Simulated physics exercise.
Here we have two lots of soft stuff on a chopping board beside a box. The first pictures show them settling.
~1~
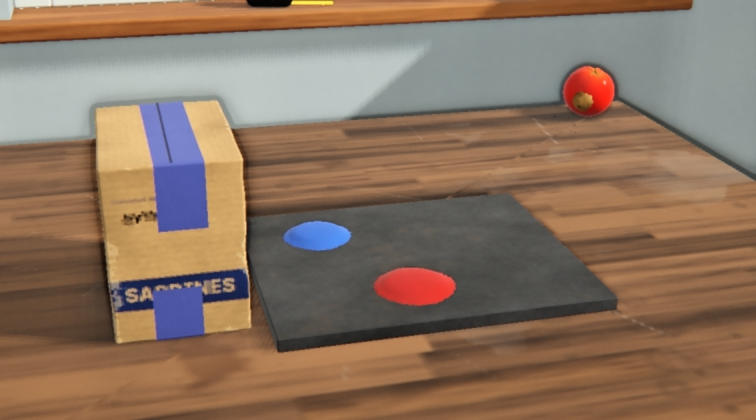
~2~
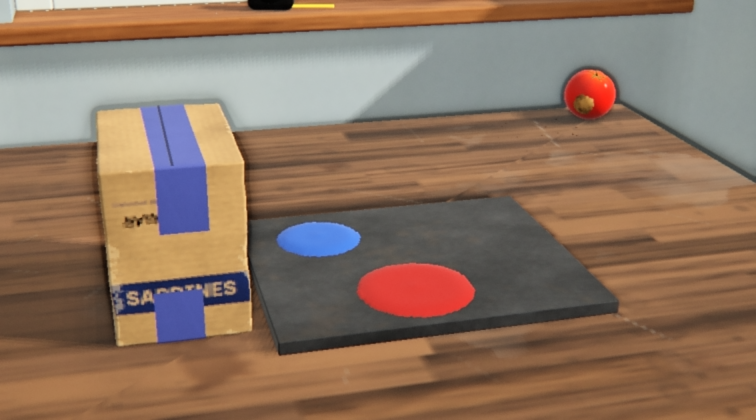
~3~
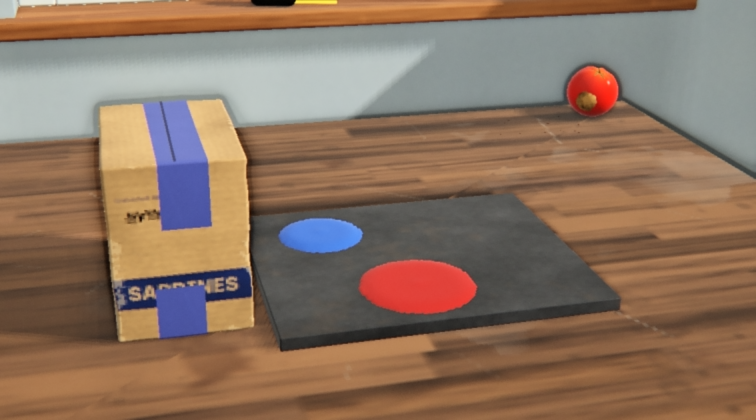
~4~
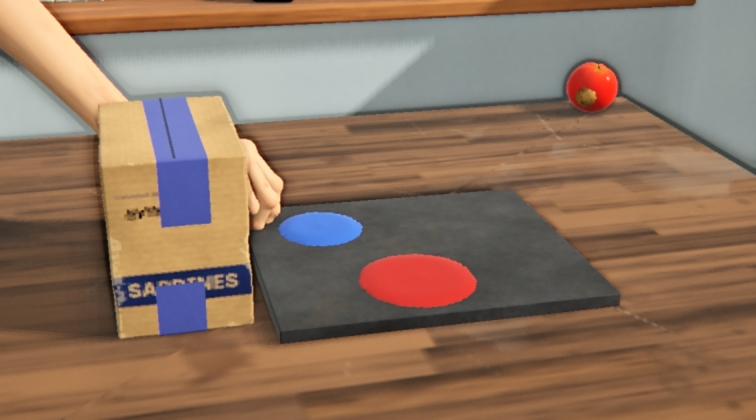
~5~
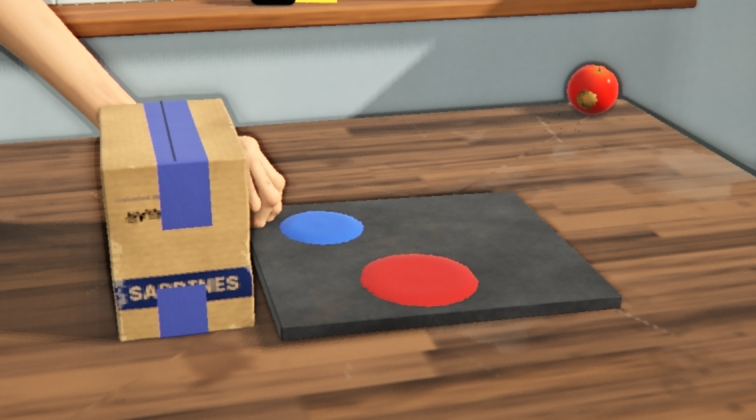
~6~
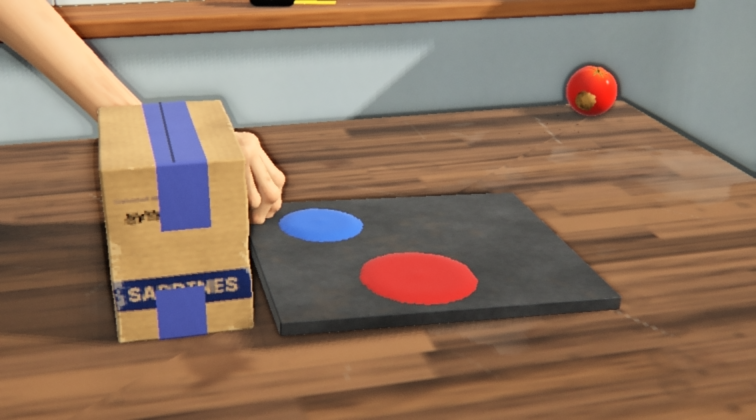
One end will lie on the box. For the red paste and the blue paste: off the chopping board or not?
As for the red paste, it runs off the low end; the blue paste stays on.
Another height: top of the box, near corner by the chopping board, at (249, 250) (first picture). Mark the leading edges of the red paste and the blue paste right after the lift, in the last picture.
The first near (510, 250), the second near (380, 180).
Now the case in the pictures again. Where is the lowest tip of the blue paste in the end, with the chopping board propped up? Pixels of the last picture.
Close to (461, 165).
Next, slope about 34°; the red paste has crept down a long way; the blue paste has crept a little.
After that, the red paste is dripping off the low end; the blue paste has crept down a long way.
Finally, slope about 34°; the red paste is dripping off the low end; the blue paste has crept down a long way.
